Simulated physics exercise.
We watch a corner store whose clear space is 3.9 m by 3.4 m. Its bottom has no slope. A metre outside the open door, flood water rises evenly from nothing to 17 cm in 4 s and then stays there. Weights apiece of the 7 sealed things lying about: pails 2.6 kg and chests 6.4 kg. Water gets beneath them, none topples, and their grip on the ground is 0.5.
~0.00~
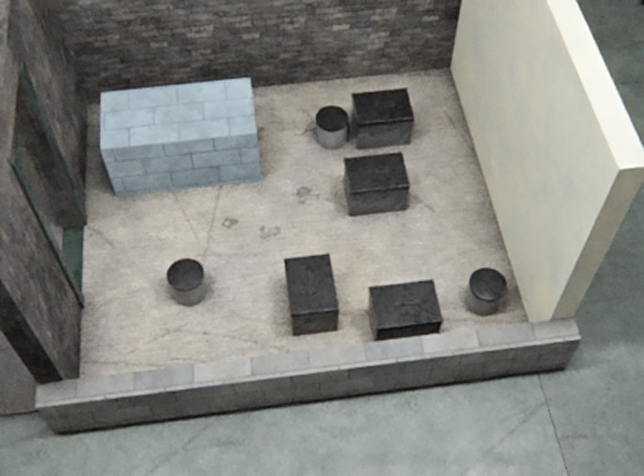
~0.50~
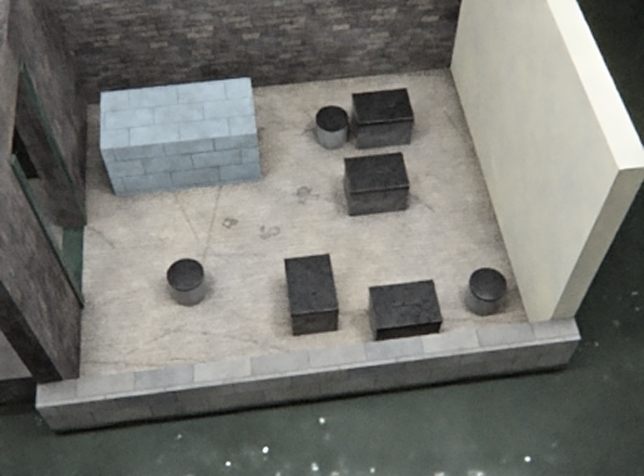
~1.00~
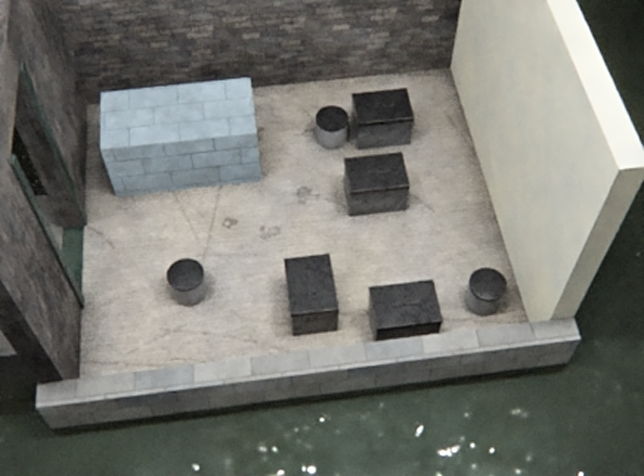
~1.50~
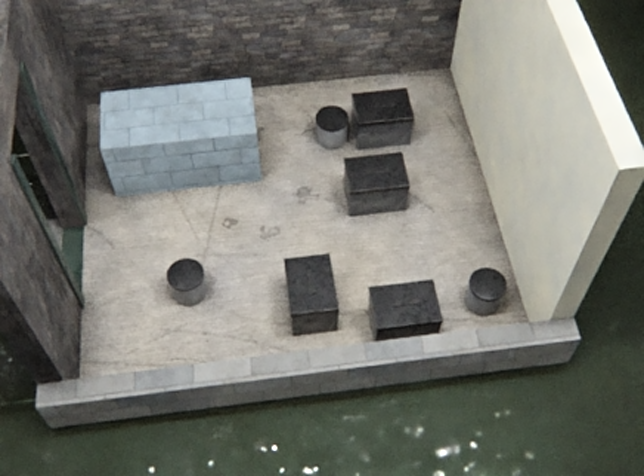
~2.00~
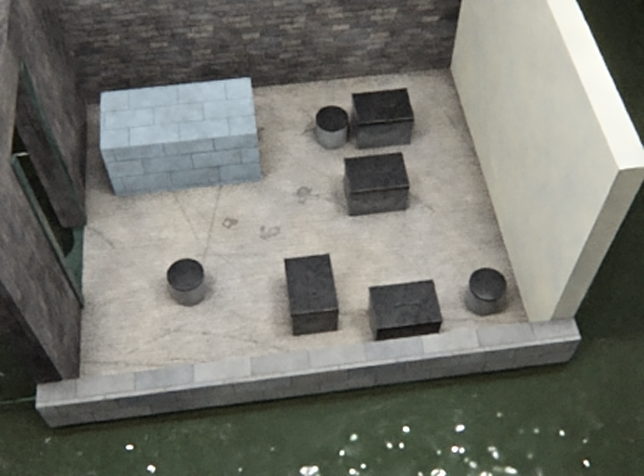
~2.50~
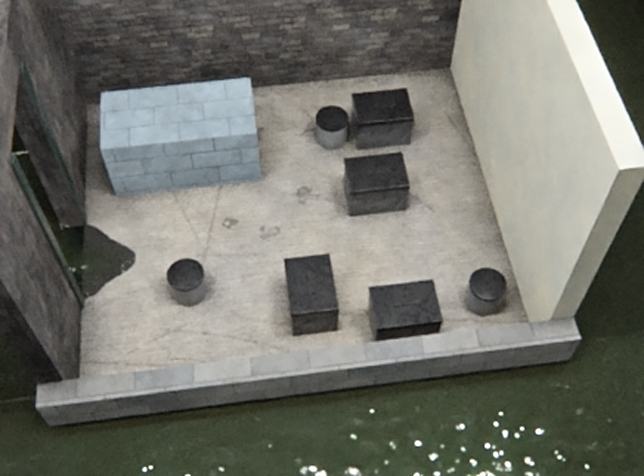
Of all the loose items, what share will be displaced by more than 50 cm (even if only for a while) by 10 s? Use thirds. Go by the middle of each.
It is between one and two thirds.
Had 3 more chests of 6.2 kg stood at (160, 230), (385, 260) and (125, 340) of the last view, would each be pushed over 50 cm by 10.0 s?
In that order: Past it, more, less.
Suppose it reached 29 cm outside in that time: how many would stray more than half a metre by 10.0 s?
In that case 5 of them.
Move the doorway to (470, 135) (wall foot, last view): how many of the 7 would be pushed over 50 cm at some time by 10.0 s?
Then 4.
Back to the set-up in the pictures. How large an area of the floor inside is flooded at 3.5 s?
Roughly 2.0 m2.
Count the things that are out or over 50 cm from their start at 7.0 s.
I count 3.
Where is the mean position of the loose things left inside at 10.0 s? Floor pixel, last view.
Near (418, 207).
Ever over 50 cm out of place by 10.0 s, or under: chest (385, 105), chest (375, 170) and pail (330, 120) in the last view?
In that order: Under, more, short of it.
After 3.5 s 0 of 7 are over 50 cm from their spots; 0 afloat.
After 4.5 s 1 of 7 are over 50 cm from their spots; 0 afloat.
After 7.0 s 3 of 7 are over 50 cm from their spots; 5 afloat.
After 10.0 s 4 of 7 are over 50 cm from their spots, and 4 have been at some point; 6 afloat.
